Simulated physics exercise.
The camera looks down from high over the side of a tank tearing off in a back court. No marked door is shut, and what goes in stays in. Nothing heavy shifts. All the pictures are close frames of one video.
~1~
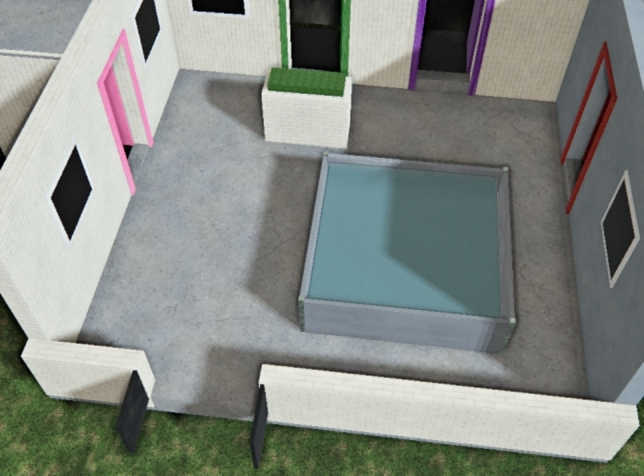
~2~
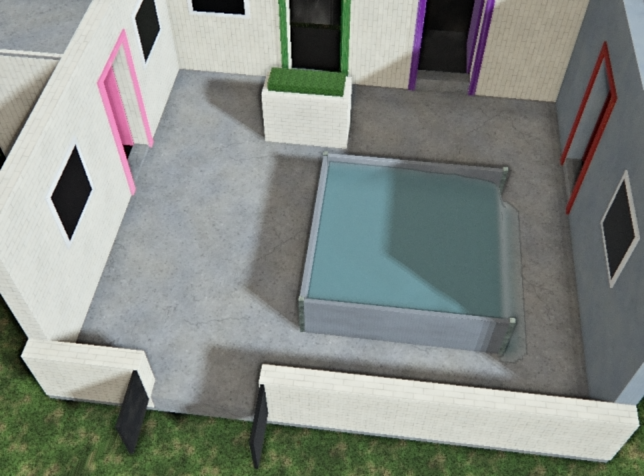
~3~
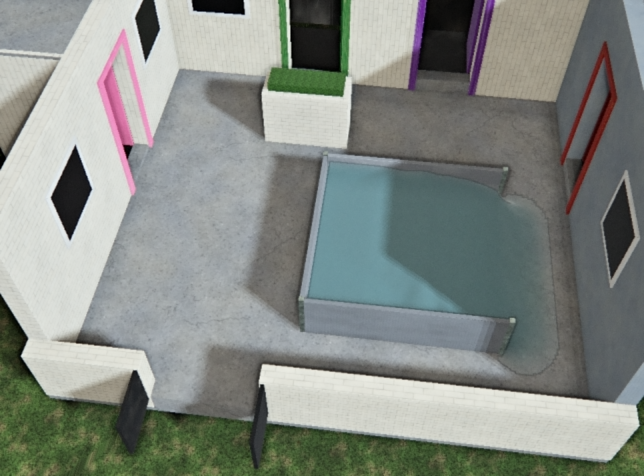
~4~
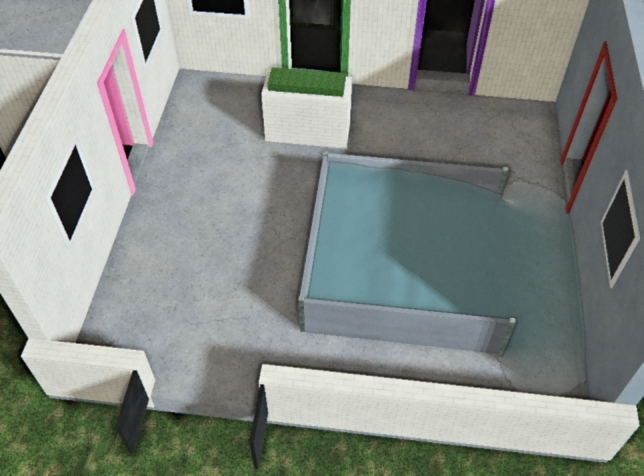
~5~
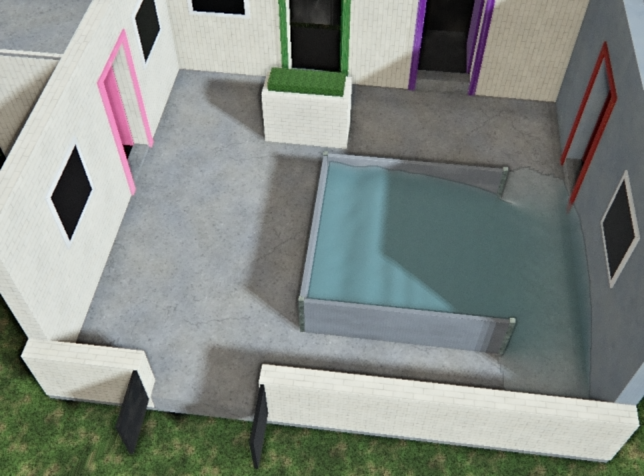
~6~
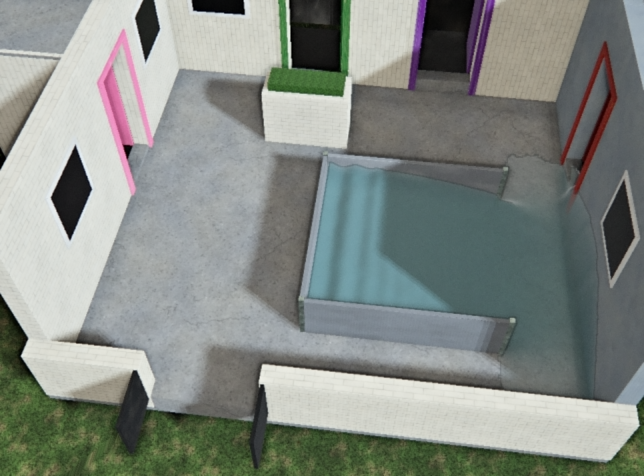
The video shows a tank of still water in a walled courtyard; its right side opens, and water pours out across the paving, reaches the grey wall on the right and spreads along it near the red-framed doorway.
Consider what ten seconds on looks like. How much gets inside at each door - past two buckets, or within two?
One by one: The pink door goes beyond what's allowed there, the green door goes beyond what's allowed there, the purple door stays inside what's allowed there, the red door goes beyond what's allowed there.
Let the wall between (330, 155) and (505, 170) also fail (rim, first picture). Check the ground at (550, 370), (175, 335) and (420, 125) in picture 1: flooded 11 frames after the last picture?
In turn: Untouched, then untouched, then inundated.
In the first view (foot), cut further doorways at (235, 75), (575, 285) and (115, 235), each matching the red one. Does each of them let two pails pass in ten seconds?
Door by door: Ends up below, ends up above, ends up below.
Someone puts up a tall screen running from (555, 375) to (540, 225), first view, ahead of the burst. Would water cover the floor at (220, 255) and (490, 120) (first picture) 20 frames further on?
As listed: No water, under water.
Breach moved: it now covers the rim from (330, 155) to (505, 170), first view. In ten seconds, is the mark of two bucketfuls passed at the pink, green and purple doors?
Going door by door, the pink one crosses the threshold, then the green one crosses the threshold, then the purple one crosses the threshold.
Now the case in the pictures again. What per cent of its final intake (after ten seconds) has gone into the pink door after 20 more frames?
My guess is about 0 %.
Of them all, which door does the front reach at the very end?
My answer: The pink-painted one.
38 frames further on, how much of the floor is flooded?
It comes to roughly 90 in a hundred.
A moment on, water covers 20 % of the floor; the pink door not reached, the green door not reached, the purple door not reached, the red door under two buckets in.
Next, water covers 30 % of the floor; the pink door not reached, the green door not reached, the purple door wet at the sill, nothing in, the red door over two buckets in.
Then, water covers 60 % of the floor; the pink door not reached, the green door wet at the sill, nothing in, the purple door wet at the sill, nothing in, the red door over two buckets in.
Later, water covers 90 % of the floor; the pink door under two buckets in, the green door under two buckets in, the purple door wet at the sill, nothing in, the red door over two buckets in.
In the end, water covers 100 % of the floor; the pink door over two buckets in, the green door over two buckets in, the purple door wet at the sill, nothing in, the red door over two buckets in.
